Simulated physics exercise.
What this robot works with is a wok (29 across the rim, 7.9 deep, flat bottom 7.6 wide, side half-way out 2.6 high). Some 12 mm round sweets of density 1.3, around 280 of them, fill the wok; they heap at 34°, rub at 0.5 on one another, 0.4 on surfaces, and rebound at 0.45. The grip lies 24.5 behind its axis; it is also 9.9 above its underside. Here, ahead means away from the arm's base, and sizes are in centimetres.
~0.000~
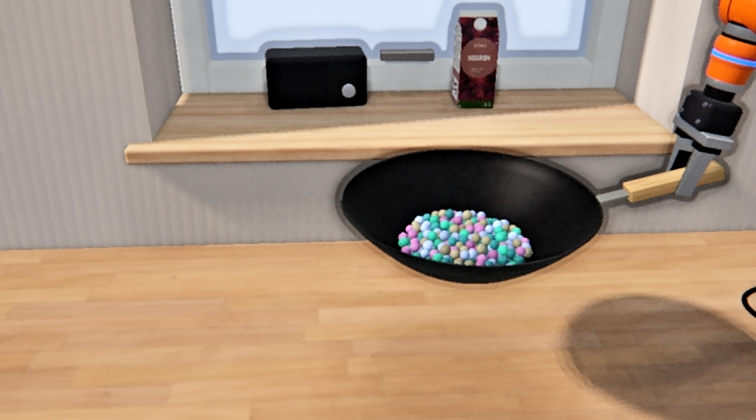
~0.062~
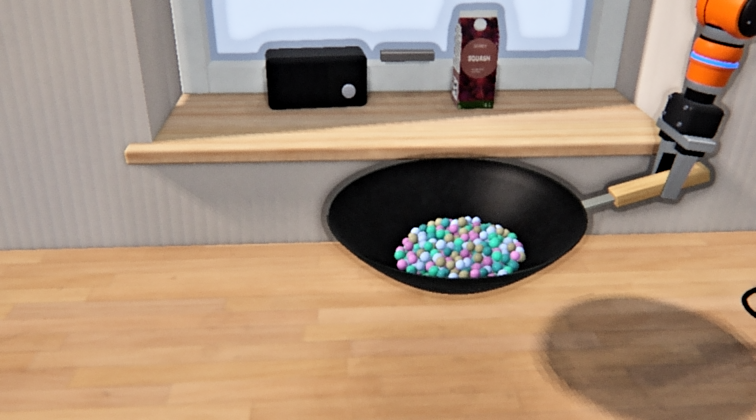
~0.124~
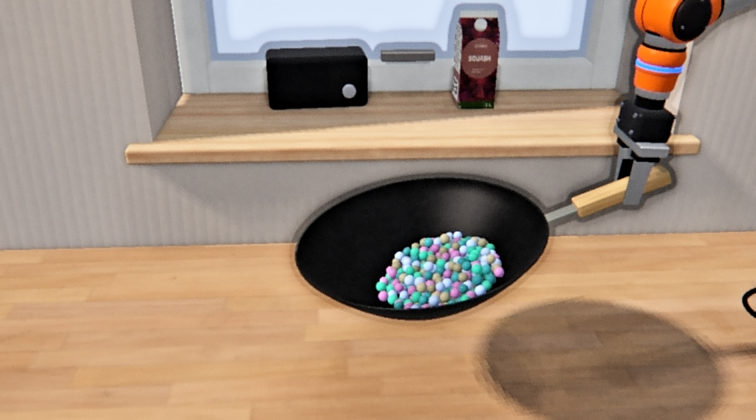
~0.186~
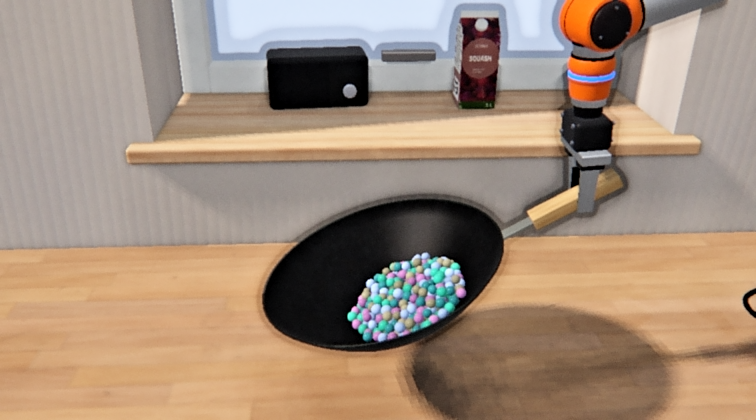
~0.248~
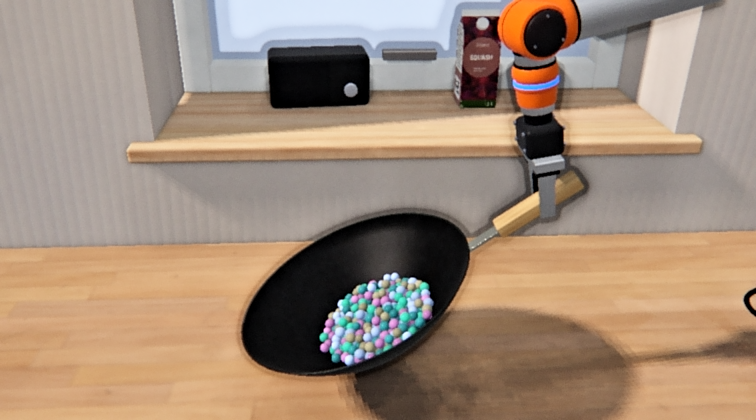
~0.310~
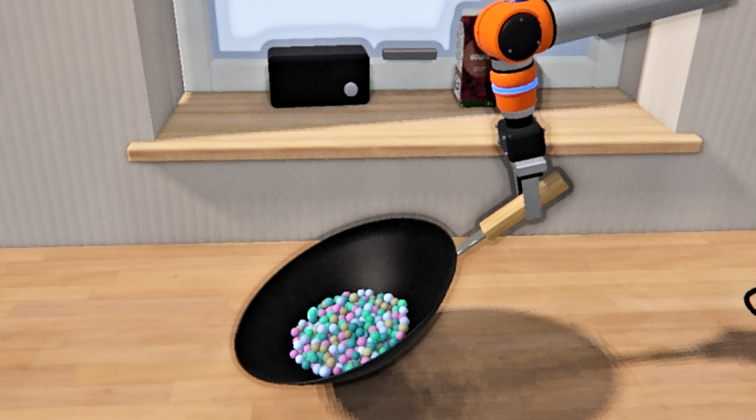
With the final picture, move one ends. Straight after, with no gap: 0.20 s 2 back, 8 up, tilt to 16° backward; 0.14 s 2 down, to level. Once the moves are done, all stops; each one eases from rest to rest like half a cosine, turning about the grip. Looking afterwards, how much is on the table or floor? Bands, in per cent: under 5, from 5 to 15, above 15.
Band: Above 15 per cent.
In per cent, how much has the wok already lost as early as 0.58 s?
By that moment, something like 90 percent.
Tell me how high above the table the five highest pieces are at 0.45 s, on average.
Somewhere near 32 cm, I'd say.
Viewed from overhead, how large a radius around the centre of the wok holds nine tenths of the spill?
That distance is around 55 cm.
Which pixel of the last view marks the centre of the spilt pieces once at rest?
Near pixel (113, 396).
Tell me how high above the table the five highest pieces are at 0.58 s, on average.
Estimated height above table: About 54 centimetres.
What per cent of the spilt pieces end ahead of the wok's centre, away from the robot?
That comes to around 100 percent.
After 0.45 s, tilted 7° backward, highest piece 33 above the table; 285 in the wok.
After 0.58 s, tilted 8° backward, highest piece 54 above the table; 33 in the wok, 252 in flight or on a rim.
After 0.85 s, level, highest piece 44 above the table; 187 in the wok, 98 in flight or on a rim.
After 1.90 s, level, highest piece 27 above the table; 199 in the wok, 86 on the table or floor.
At rest, 199 in the wok, 86 on the table or floor. That is 30 % on the table or floor.
